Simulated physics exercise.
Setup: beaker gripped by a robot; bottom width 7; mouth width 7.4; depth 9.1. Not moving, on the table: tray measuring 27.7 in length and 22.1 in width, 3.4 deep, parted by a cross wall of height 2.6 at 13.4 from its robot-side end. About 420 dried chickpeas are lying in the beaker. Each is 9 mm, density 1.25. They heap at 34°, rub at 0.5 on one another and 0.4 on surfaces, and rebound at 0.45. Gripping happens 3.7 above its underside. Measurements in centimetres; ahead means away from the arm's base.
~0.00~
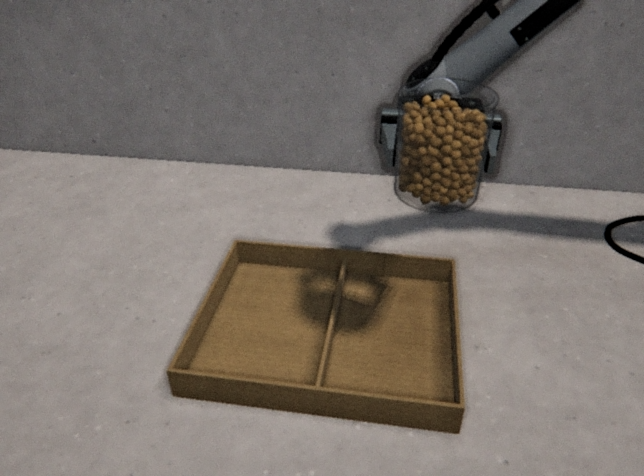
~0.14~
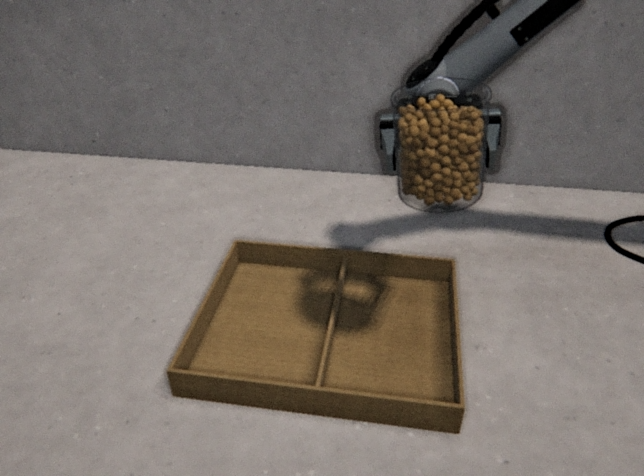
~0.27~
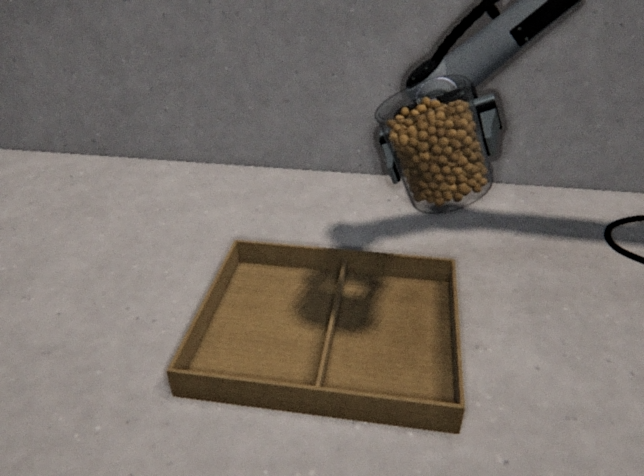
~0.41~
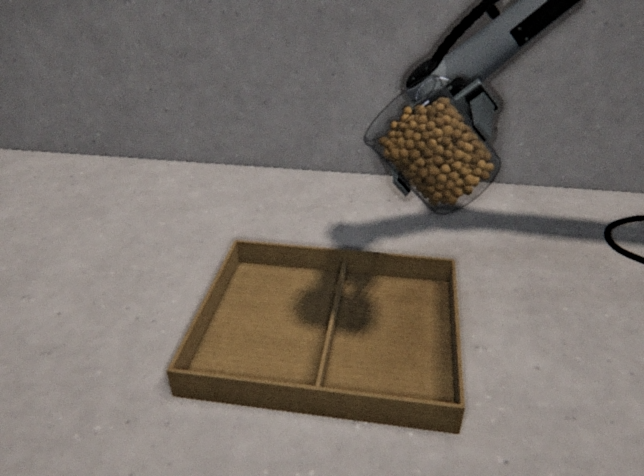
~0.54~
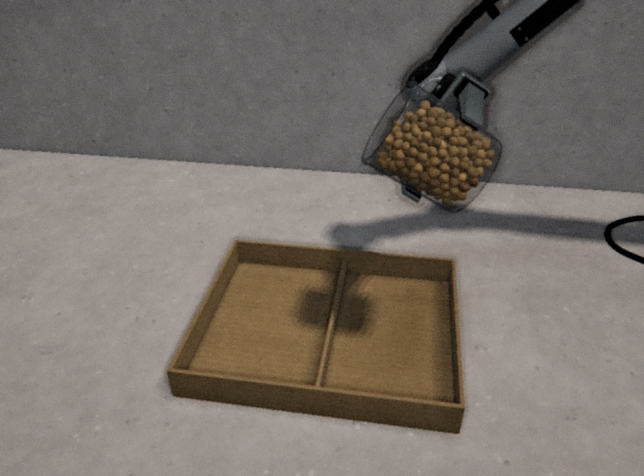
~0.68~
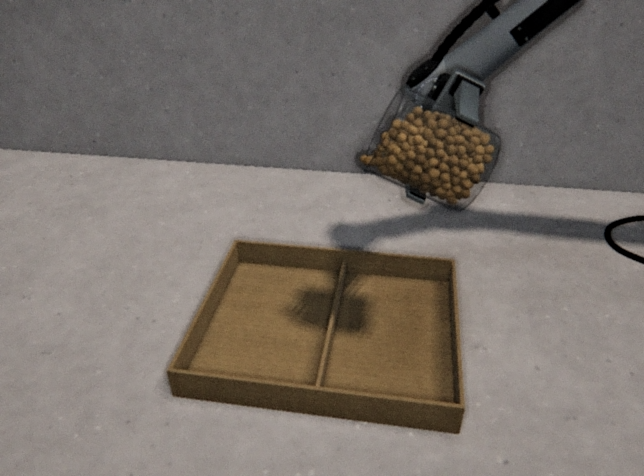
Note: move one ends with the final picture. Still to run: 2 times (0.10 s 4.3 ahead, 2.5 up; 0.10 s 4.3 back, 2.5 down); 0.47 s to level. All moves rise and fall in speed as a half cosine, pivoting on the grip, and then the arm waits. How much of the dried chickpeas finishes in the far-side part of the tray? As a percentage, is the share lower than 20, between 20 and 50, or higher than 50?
The share is higher than 50 per cent.
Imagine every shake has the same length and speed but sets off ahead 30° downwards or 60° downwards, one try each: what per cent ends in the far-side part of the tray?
First try about 20 %, second try about 10 %.
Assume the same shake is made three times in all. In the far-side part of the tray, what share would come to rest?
It would come to around 70 %.
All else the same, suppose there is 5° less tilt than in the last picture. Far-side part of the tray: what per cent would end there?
Estimate: Around 60 per cent.
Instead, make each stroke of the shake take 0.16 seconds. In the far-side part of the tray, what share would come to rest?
30 %.
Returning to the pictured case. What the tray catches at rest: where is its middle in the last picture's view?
Near (256, 318).
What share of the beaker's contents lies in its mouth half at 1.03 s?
I'd guess about 85 percent of it.
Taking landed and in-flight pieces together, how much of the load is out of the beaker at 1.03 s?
Share gone by then: Close to 65 %.
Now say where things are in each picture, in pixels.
The first frame shows the beaker middle at (441, 147), level; upper third of the load around (443, 127), from x 405 to 480, top at y 100; 424 in the beaker.
The second frame shows the beaker middle at (440, 147), tilted 6° forward; upper third of the load around (442, 127), from x 405 to 480, top at y 100.
The third frame shows the beaker middle at (437, 147), tilted 23° forward; upper third of the load around (439, 128), from x 390 to 480, top at y 100.
The fourth frame shows the beaker middle at (434, 149), tilted 43° forward; upper third of the load around (435, 130), from x 385 to 490, top at y 100.
The fifth frame shows the beaker middle at (432, 151), tilted 60° forward; upper third of the load around (433, 133), from x 380 to 490, top at y 105.
The sixth frame shows the beaker middle at (431, 152), tilted 66° forward; upper third of the load around (436, 136), from x 365 to 490, top at y 115; 424 in the beaker.
After 1.03 s, tilted 66° forward, highest piece 27 above the table; 225 in the far-side part, 141 in the beaker, 17 on the table or floor, 10 in the robot-side part, 31 in flight or on a rim.
After 1.38 s, tilted 20° forward, highest piece 26 above the table; 279 in the far-side part, 89 in the beaker, 33 on the table or floor, 18 in the robot-side part, 5 in flight or on a rim.
After 1.75 s, level, highest piece 24 above the table; 280 in the far-side part, 89 in the beaker, 36 on the table or floor, 19 in the robot-side part.
After 2.80 s, level, highest piece 24 above the table; 280 in the far-side part, 89 in the beaker, 36 on the table or floor, 19 in the robot-side part.
In the end, 280 in the far-side part, 89 in the beaker, 36 on the table or floor, 19 in the robot-side part. That is 66 % in the far-side part of the tray.
